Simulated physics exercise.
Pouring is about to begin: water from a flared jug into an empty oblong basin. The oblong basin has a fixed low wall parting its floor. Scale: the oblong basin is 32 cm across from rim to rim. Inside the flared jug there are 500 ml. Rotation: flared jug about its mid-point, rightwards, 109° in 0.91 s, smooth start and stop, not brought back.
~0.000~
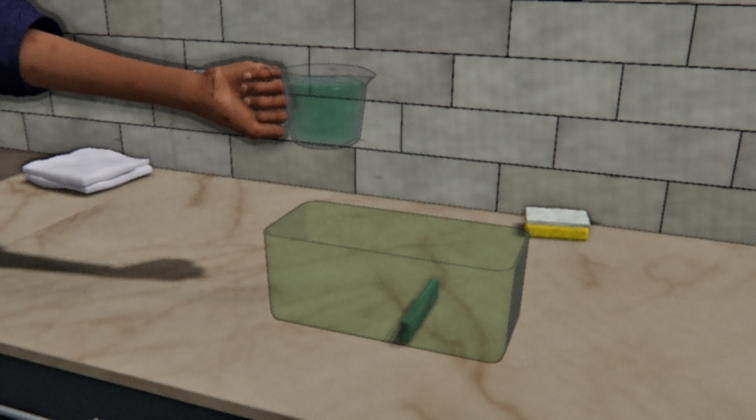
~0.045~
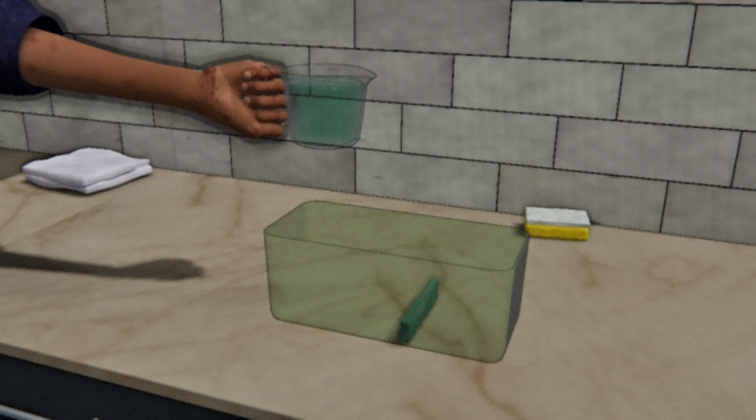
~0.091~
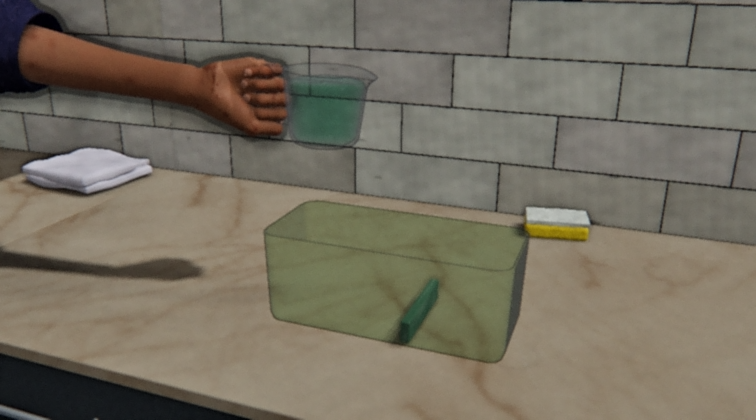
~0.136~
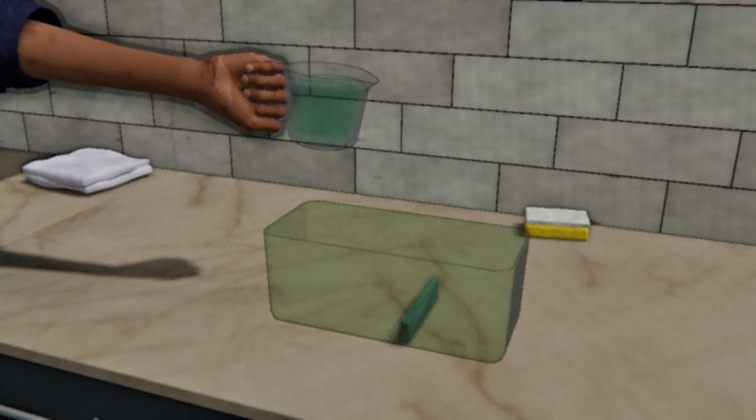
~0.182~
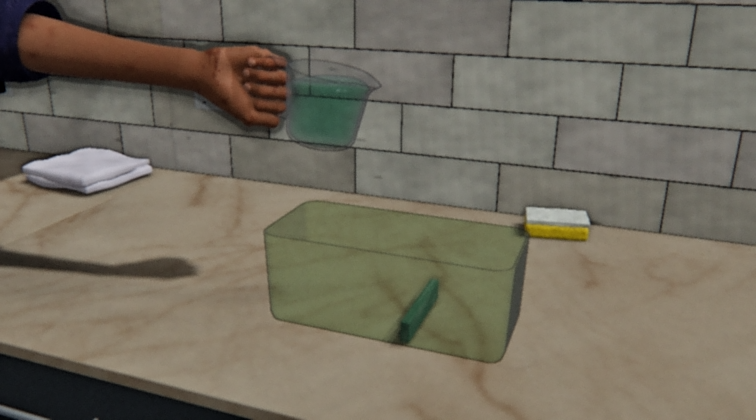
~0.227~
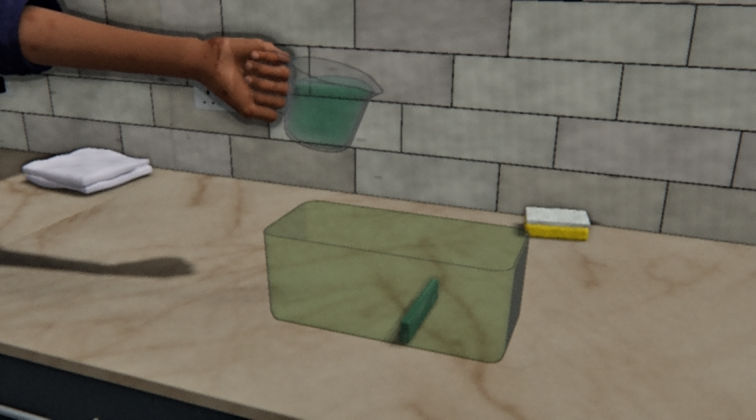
The clip opens on a hand holding a clear flared jug of green liquid above an empty, see-through oblong basin on a marble counter, with a folded cloth and sponge nearby. The jug stays nearly upright at first, then the hand gradually tilts it slightly to the right.
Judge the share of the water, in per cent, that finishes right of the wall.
47 percent, roughly.
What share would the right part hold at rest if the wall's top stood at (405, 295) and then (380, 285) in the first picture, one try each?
75 % and 95 %.
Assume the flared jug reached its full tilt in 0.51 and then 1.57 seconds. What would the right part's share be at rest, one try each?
Try 1: 30 %; try 2: 60 %.
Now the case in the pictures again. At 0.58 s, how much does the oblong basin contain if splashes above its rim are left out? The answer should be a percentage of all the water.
The basin holds roughly 12 in a hundred parts at that moment.
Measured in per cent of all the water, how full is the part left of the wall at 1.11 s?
I'd say near 52 percent.
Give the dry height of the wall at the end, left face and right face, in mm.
Left: Roughly 20 mm; right: Roughly 14 mm.
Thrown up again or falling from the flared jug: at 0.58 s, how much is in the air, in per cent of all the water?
Close to 28 in a hundred.
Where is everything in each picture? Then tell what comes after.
The first picture shows tilt 0°; pouring edge (376, 75); surface from (292, 78) to (366, 84); the oblong basin's rim runs from (285, 217) to (522, 252); the wall's top is at (421, 301).
The second picture shows tilt 1°; pouring edge (376, 76); surface from (292, 78) to (366, 83).
The third picture shows tilt 3°; pouring edge (377, 78); surface from (293, 78) to (365, 84).
The fourth picture shows tilt 6°; pouring edge (379, 81); surface from (295, 77) to (367, 86).
The fifth picture shows tilt 10°; pouring edge (381, 86); surface from (296, 79) to (371, 87).
The sixth picture shows tilt 16°; pouring edge (382, 92); surface from (297, 81) to (376, 89).
Then, 0.58 s in, the tilt is 78° and 58 per cent is still to pour, 3 is left of the wall and 10 right of it.
Then, 0.84 s in, the tilt is 108° and 7 per cent is still to pour, 33 is left of the wall and 46 right of it.
Then, 1.11 s in, the tilt is 109° and 0 per cent is still to pour, 52 is left of the wall and 47 right of it.
Then, 1.41 s in, the tilt is 109° and 0 per cent is still to pour, 52 is left of the wall and 47 right of it.
Finally, 52 per cent lies left of the wall, 47 right of it and 1 outside.
